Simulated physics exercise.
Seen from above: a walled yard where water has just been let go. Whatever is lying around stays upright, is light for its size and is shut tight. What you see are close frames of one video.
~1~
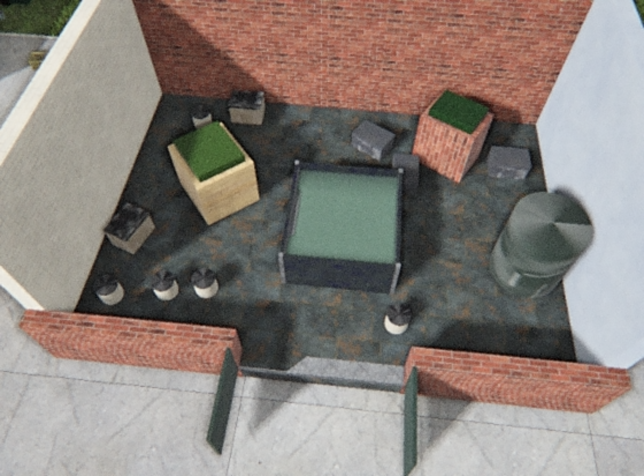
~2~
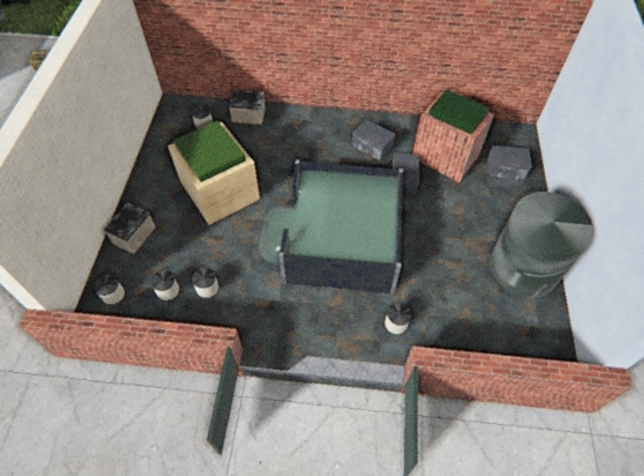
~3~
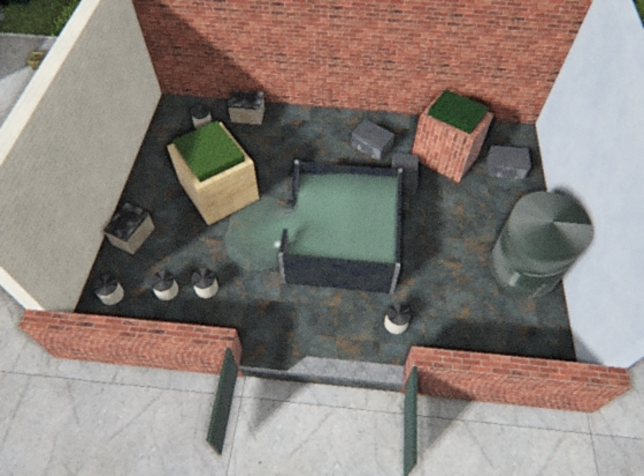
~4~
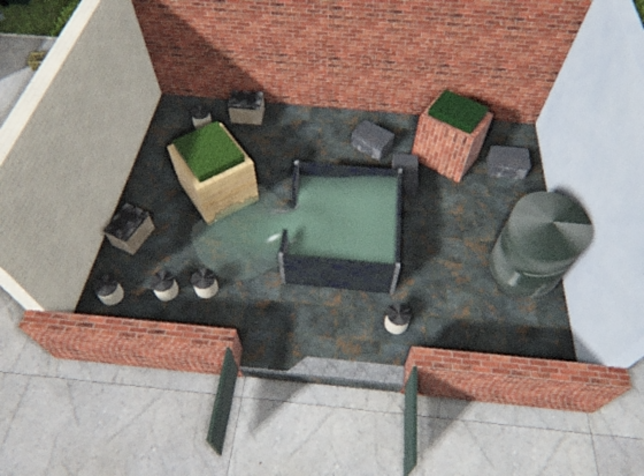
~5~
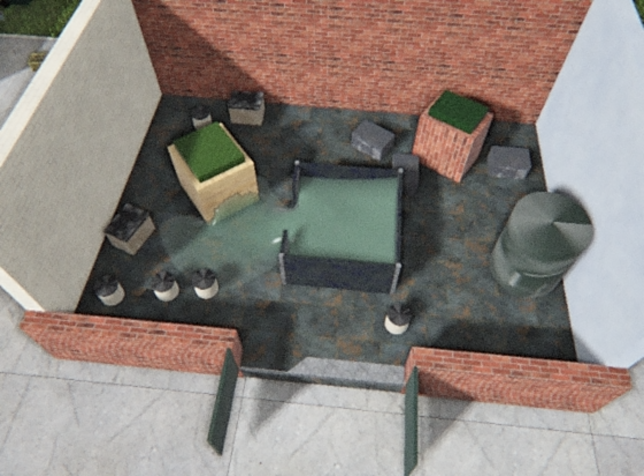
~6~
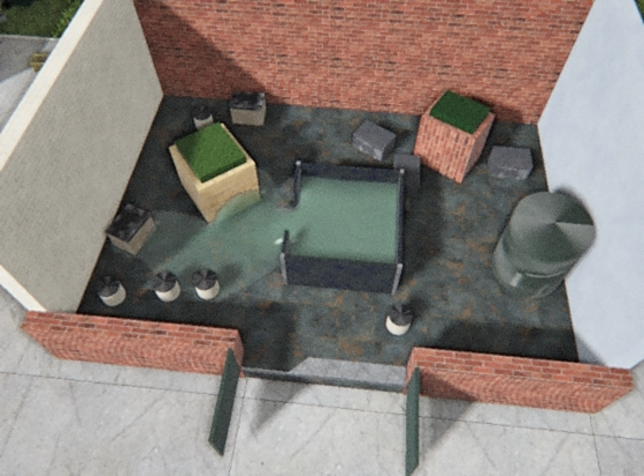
In a walled yard, green water pours left from a dark tank and spreads across the ground.
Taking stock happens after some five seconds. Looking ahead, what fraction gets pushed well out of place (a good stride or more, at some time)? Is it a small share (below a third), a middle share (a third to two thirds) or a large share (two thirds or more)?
A middle share, a third to two thirds.
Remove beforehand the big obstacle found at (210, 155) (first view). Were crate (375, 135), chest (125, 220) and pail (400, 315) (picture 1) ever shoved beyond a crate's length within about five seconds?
So, one at a time, the first didn't go far, the next got displaced and the last didn't go far.
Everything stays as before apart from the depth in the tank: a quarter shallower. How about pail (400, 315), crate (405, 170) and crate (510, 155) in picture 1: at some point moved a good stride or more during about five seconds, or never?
Result by item: Didn't cover it; didn't cover it; didn't cover it.
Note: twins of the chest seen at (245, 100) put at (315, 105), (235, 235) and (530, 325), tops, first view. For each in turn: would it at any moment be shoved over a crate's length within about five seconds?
In sequence: Hardly budges; knocked well away; hardly budges.
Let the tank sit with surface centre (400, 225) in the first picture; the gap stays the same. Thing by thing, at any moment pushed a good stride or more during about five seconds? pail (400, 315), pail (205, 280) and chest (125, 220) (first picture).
First never went far, then displaced far, then displaced far.
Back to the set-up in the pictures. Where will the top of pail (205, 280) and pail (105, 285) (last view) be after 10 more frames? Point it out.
The first top is close to (135, 312) and the second close to (71, 294).
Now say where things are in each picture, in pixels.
The first frame shows a pail at (203, 278), on the bottom; a chest at (126, 221) rests on the ground; 0 of 10 have shifted.
The second frame shows a pail at (204, 278) rests on the ground; a chest at (126, 220) rests on the ground; 0 of 10 have shifted.
The third frame shows a pail at (203, 278) rests on the ground; a chest at (126, 221) rests on the ground; 0 of 10 have shifted.
The fourth frame shows a pail at (203, 278), on the bottom; a chest at (126, 221), on the bottom; 0 of 10 have shifted.
The fifth frame shows a pail at (203, 279) rests on the ground; a chest at (126, 222) rests on the ground; 0 of 10 have shifted.
The sixth frame shows a pail at (205, 279), on the bottom; a chest at (127, 222) rests on the ground; 0 of 10 have shifted.
A moment on, 0 of 10 are well off their spots; 0 afloat.
Next, 2 of 10 are well off their spots; 3 afloat.
Later, 3 of 10 are well off their spots; 4 afloat.
In the end, 5 of 10 are well off their spots, and 5 have been at some point; 4 afloat.
